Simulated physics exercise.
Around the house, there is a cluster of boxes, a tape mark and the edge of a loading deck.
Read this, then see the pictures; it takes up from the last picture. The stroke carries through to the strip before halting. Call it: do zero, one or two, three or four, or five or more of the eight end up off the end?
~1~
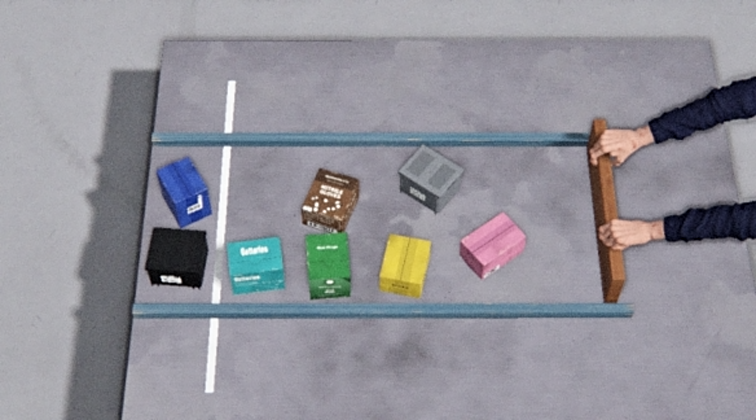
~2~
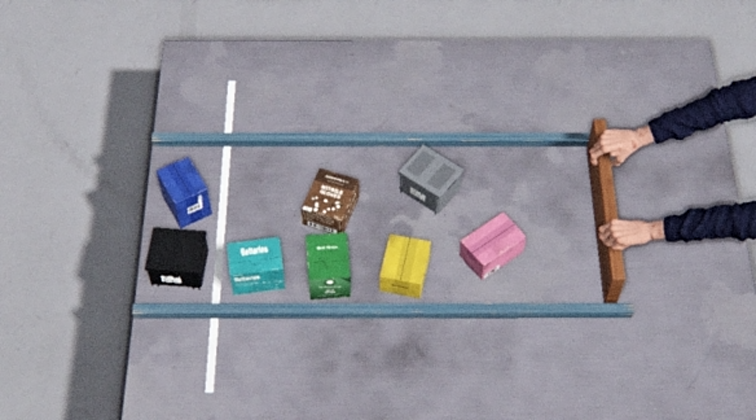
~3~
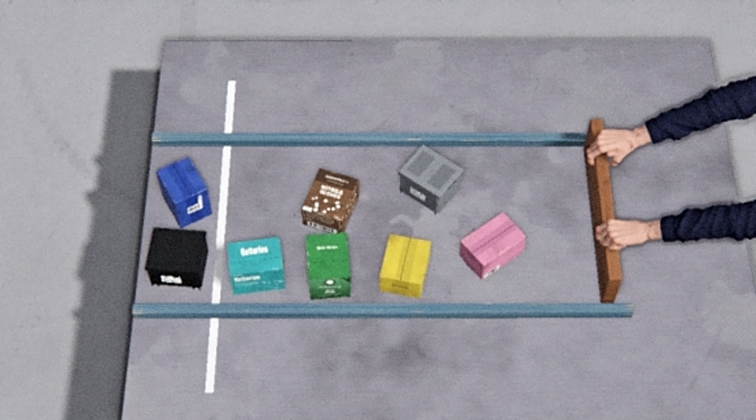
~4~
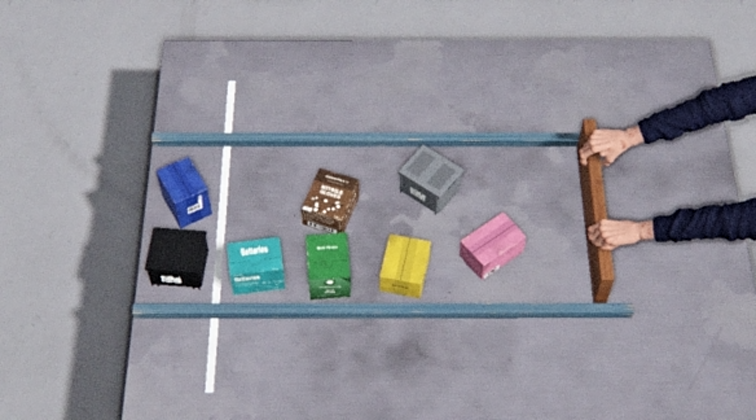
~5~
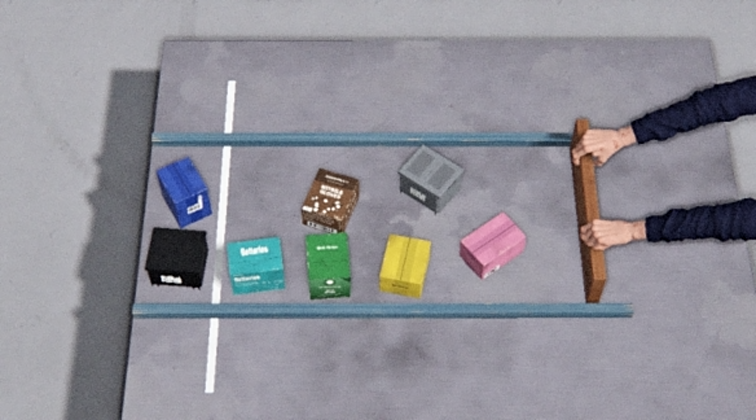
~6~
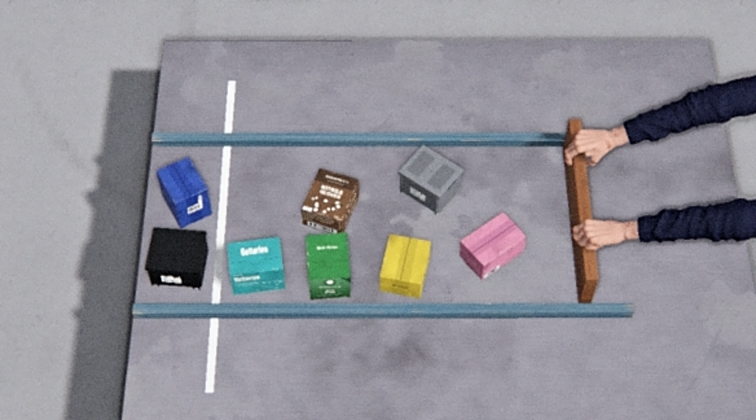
Three or four end up off it.
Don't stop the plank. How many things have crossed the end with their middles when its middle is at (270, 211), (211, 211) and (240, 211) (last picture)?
It would be 1, 4 and 3.
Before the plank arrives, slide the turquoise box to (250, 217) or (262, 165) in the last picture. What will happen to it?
Taking the two places in order, it ends up down and then is safe.
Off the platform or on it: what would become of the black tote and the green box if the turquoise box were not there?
I'd say the black tote goes off and the green box goes off.
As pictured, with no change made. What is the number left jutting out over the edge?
2, I think.
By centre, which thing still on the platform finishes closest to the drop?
It would be the green box.
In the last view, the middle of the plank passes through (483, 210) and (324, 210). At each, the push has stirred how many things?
At the first point the count is 2, at the second it's 7.
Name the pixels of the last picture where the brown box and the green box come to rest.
Going in order, first (161, 200) and next (144, 276).
A little later, none off yet; black tote at rest near (178, 259); blue parcel at rest near (185, 193); turquoise box at rest near (256, 266).
When it is over, the number that fall off is three or four; down, turquoise box, blue parcel and black tote.
